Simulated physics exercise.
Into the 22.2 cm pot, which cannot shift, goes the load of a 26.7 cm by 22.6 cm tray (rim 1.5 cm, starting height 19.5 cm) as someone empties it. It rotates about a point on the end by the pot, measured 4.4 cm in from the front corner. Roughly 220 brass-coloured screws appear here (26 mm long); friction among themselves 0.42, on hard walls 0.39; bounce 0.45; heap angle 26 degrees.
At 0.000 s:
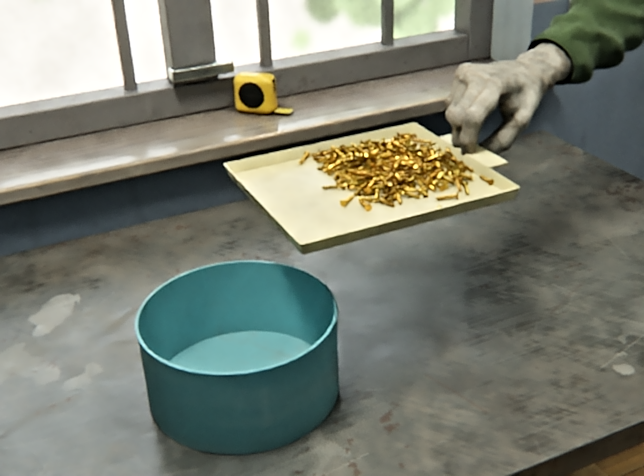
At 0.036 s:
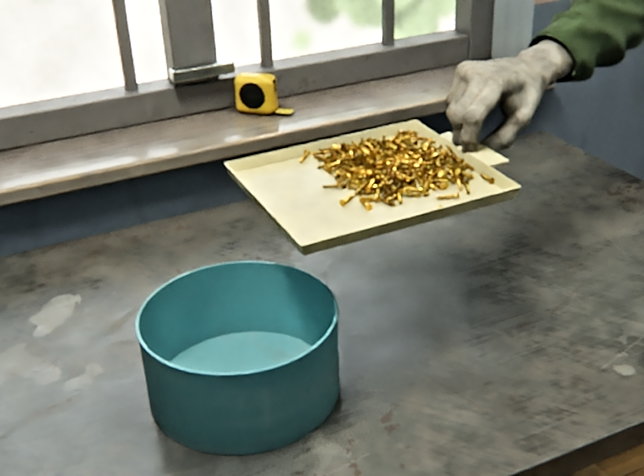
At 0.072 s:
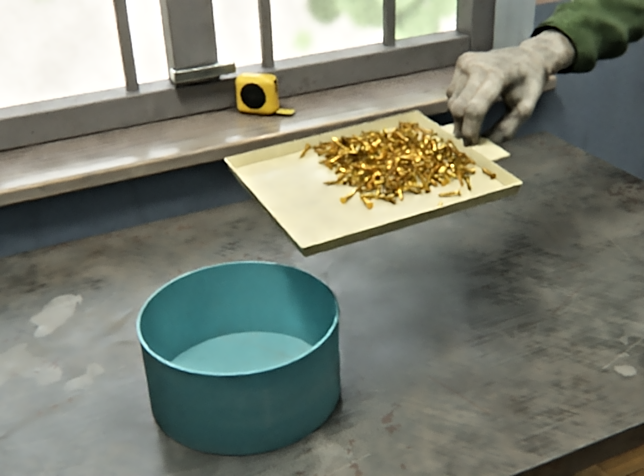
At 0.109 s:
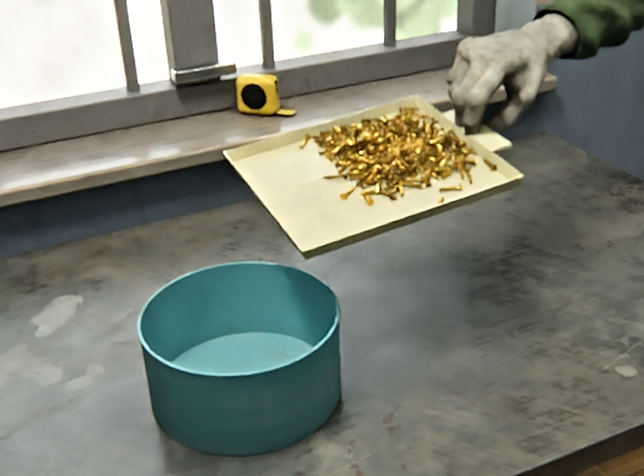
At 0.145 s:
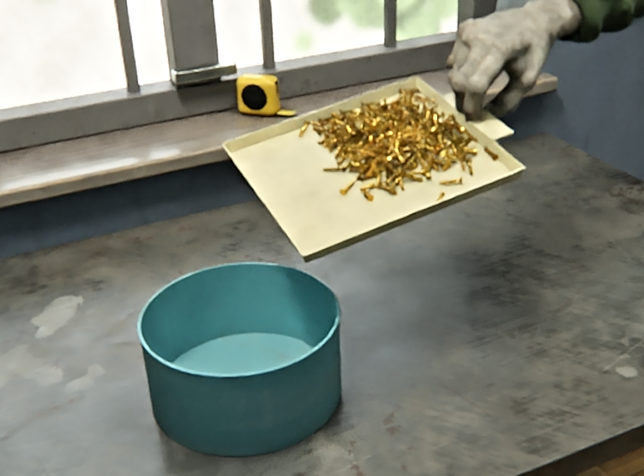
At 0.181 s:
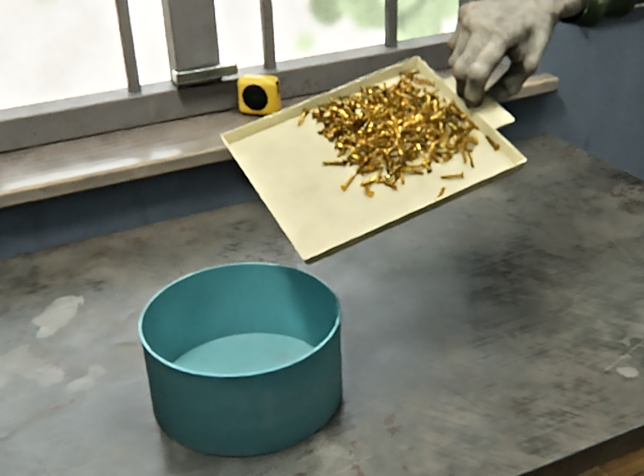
The footage shows a green-sleeved hand gripping a cream tray heaped with small brass-coloured screws near a teal pot on a grey surface, then raising the tray's right side so it slants down toward the left, above the pot's level.
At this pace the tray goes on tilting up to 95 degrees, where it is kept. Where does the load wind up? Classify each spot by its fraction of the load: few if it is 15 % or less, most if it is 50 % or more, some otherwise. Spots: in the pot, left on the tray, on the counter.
Pot: Some. Left on the tray: Few. Counter: Most.
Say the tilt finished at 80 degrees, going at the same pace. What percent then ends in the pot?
40 %.
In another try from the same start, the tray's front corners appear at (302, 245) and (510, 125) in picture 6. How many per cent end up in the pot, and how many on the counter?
In the pot: 60 per cent; on the counter: 40 per cent.
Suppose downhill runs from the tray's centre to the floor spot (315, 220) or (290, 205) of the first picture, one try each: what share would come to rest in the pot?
That would be close to 95 per cent and then close to 75 per cent.
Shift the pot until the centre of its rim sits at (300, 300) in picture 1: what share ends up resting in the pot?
With the pot there, close to 60 per cent.
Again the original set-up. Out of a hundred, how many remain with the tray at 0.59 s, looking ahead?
I'd say close to 70 per cent.
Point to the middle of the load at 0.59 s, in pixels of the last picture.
I reckon close to (341, 260).
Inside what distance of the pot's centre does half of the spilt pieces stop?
Distance: Roughly 20 cm.
After 0.43 s, tilt 58 degrees; the tray holds 100 %, the pot 0 %.
Then, at 0.59 s, tilt 83 degrees; the tray holds 70 %, the pot 0 %.
Then, at 0.88 s, tilt 95 degrees; the tray holds 0 %, the pot 40 %.
In the end, at 1.9 s, pot 40 %, tray 0 %, counter 60 %.
